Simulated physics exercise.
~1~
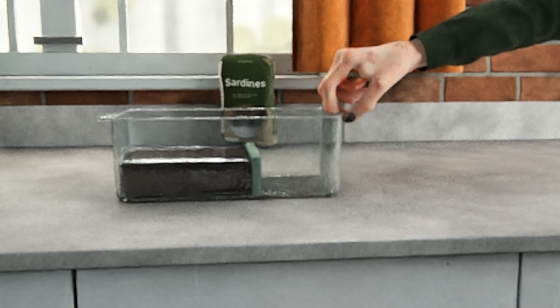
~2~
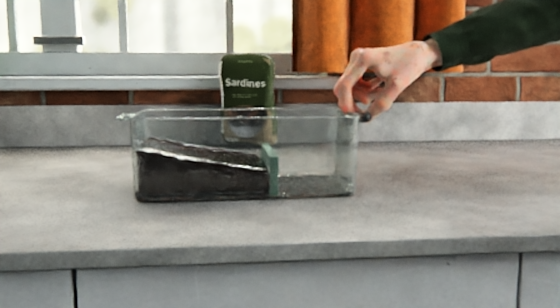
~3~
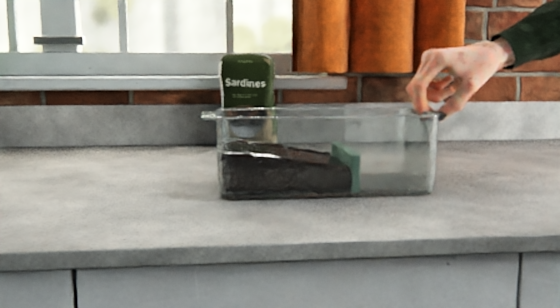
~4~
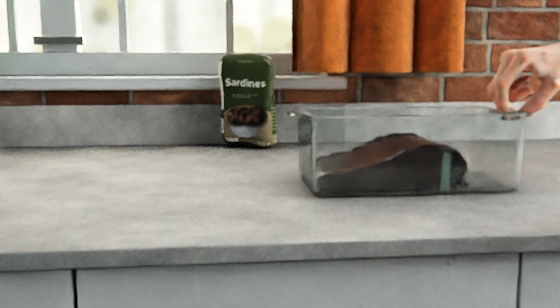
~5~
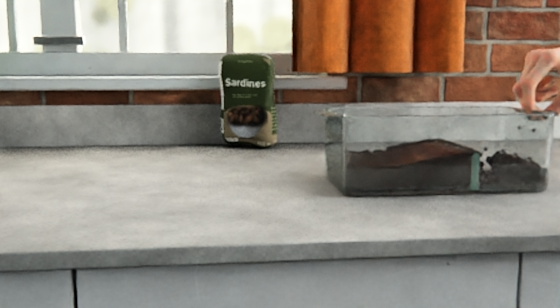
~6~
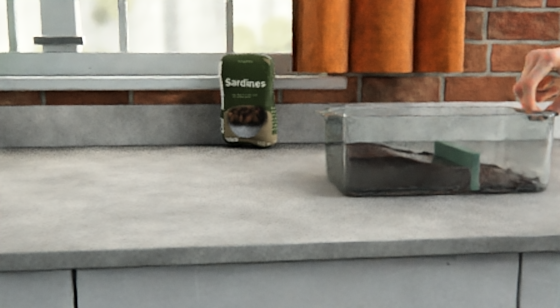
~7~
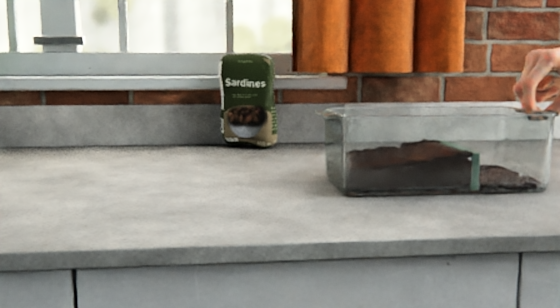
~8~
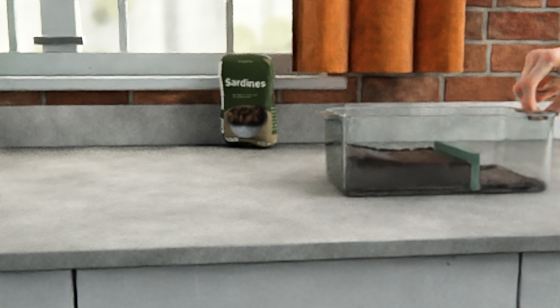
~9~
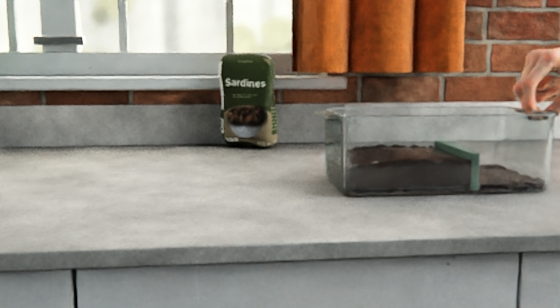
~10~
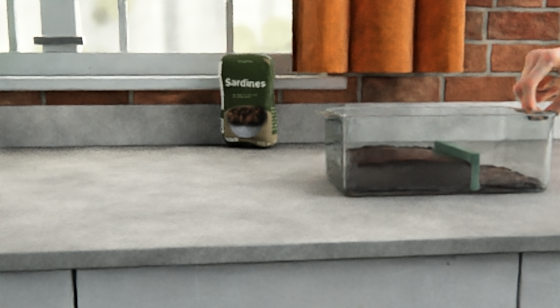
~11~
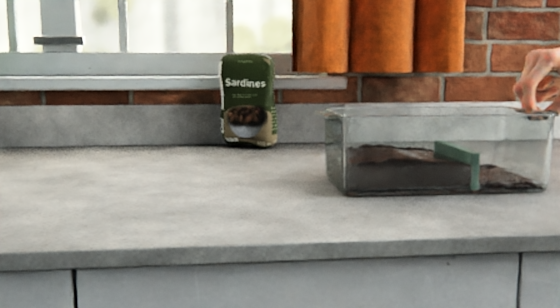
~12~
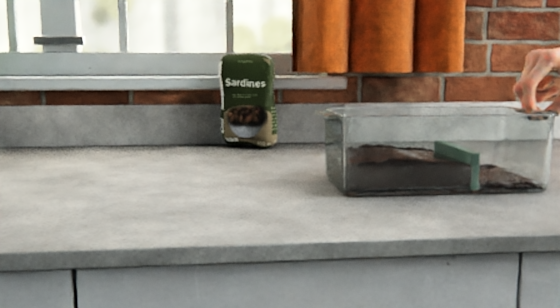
A hand pulls a clear tub right, and dark liquid sloshes past the divider and settles.
